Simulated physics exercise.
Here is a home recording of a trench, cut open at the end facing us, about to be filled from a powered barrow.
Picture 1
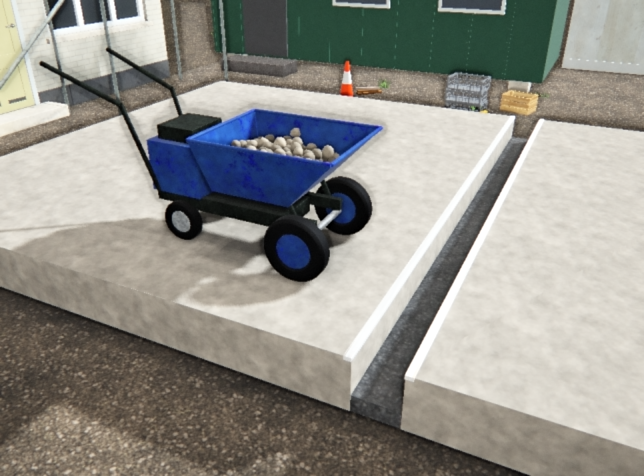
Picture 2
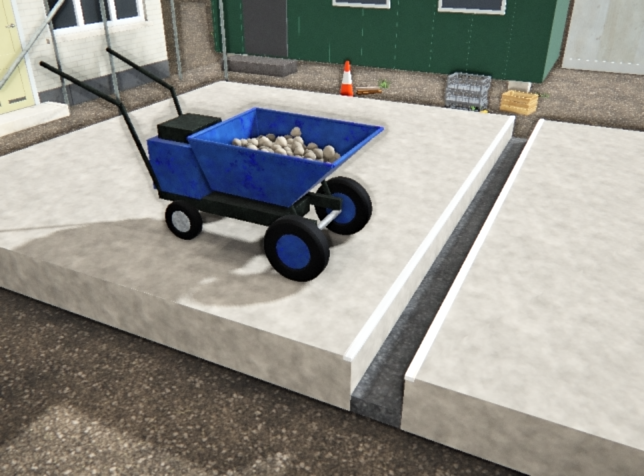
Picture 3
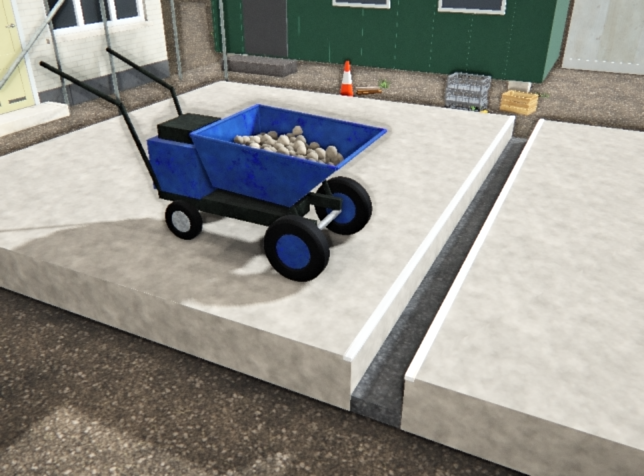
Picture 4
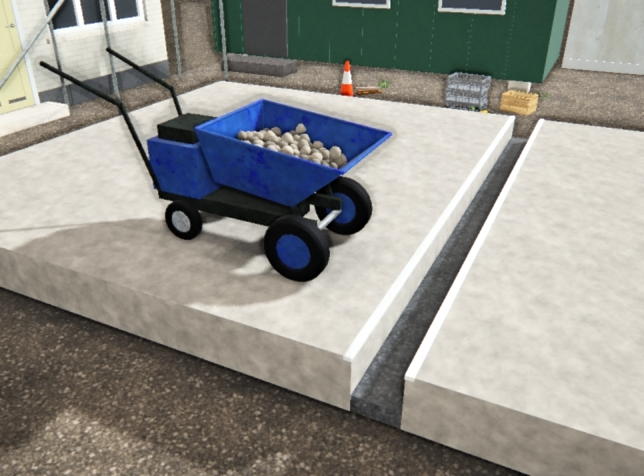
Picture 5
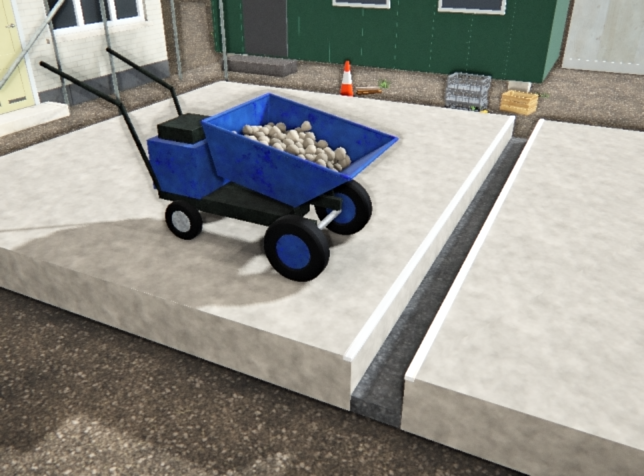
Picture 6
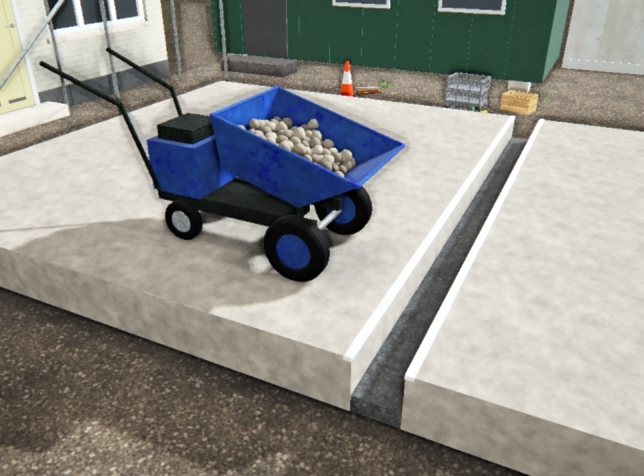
In a yard beside a green building, a blue powered barrow loaded with rounded stones stands on a pale slab left of a narrow trench; its wheels stay still while its skip gradually tilts forward to the right.
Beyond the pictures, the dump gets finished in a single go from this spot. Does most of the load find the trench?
The greater share will most likely fall into the trench.
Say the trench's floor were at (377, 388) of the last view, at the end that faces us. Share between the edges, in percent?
About 70 per cent.
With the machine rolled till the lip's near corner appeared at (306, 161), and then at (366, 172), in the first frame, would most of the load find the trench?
First more than half, then not half.
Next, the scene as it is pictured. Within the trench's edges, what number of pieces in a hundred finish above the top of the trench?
Around 5 in a hundred.
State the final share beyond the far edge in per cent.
20 percent.
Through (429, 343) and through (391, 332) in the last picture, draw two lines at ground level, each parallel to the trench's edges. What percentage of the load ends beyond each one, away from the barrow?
Close to 20 and 70 per cent respectively.
Just after the last frame, skip tipped steeply; every one in the skip.
A moment on, skip tipped steeply; the larger part in the skip; about a tenth in or heaped over the trench; just a few falling.
Further on, skip tipped right over; just a few in the skip; the larger part in or heaped over the trench; roughly a quarter beyond it.
When it is over, skip tipped right over; the larger part in or heaped over the trench; roughly a quarter beyond it.
